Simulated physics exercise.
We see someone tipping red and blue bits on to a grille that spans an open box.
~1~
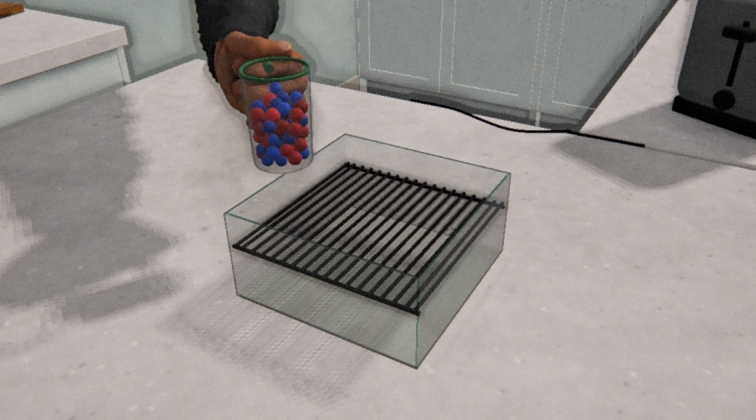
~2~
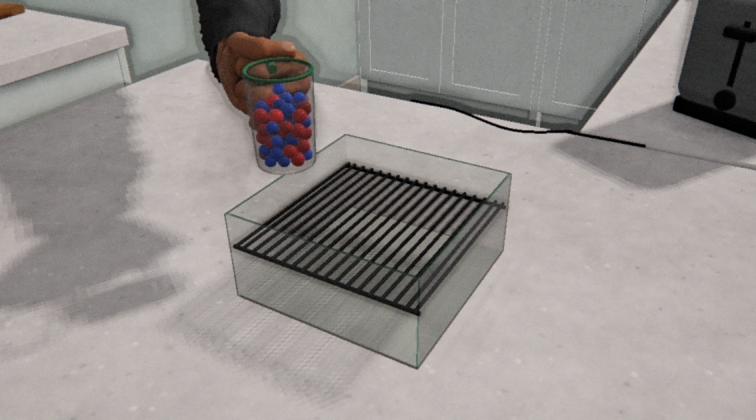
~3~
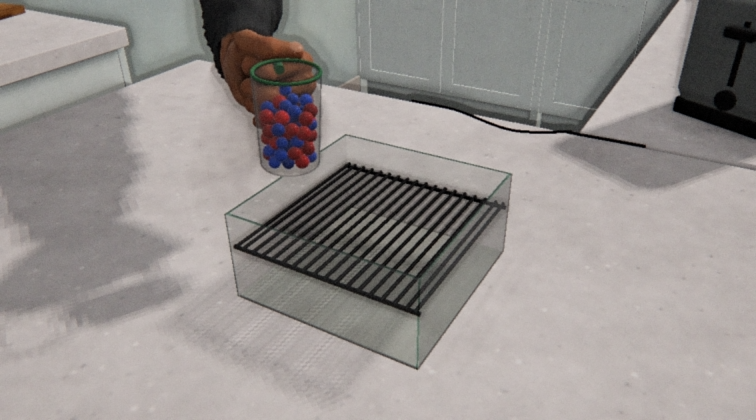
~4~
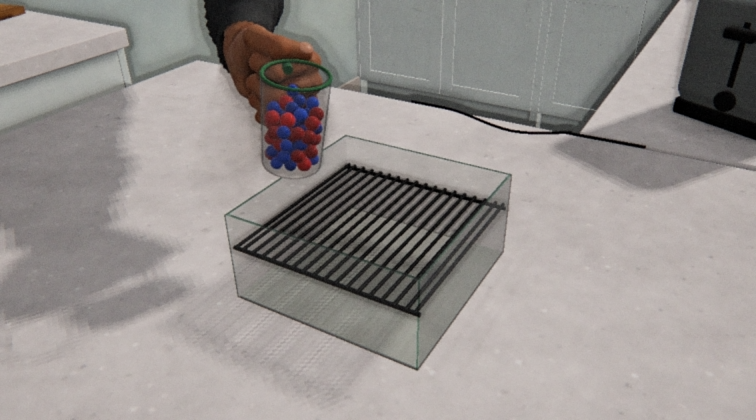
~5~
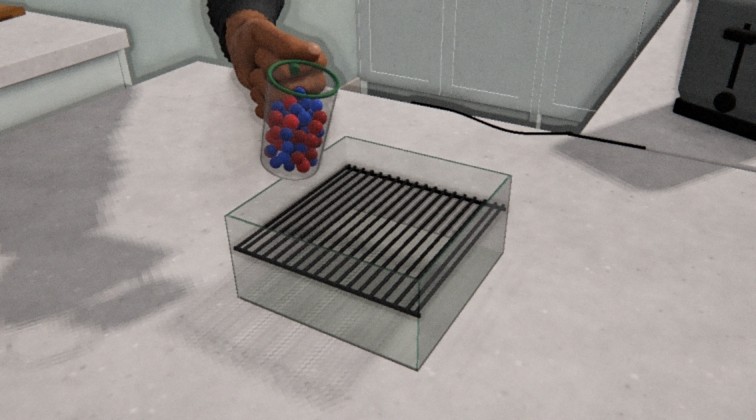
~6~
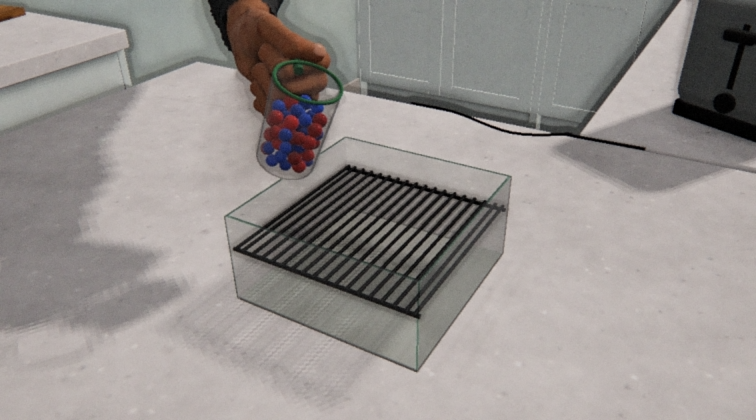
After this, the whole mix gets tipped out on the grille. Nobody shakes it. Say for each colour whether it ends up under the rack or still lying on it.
By colour - red ones still on the rack, blue ones still on the rack.
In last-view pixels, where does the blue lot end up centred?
I'd say it settles close to (366, 218).
Then, 0.65 s after the last picture, red ones, all in the cup; blue ones, all in the cup.
Then, 1.21 s after the last picture, red ones, most in the cup, a small part on or over the wires; blue ones, about two thirds in the cup, about a third on or over the wires.
Then, 1.70 s after the last picture, red ones, all on or over the wires; blue ones, all on or over the wires.
At rest, red ones, all on the wires, none under the rack; blue ones, all on the wires, none under the rack.
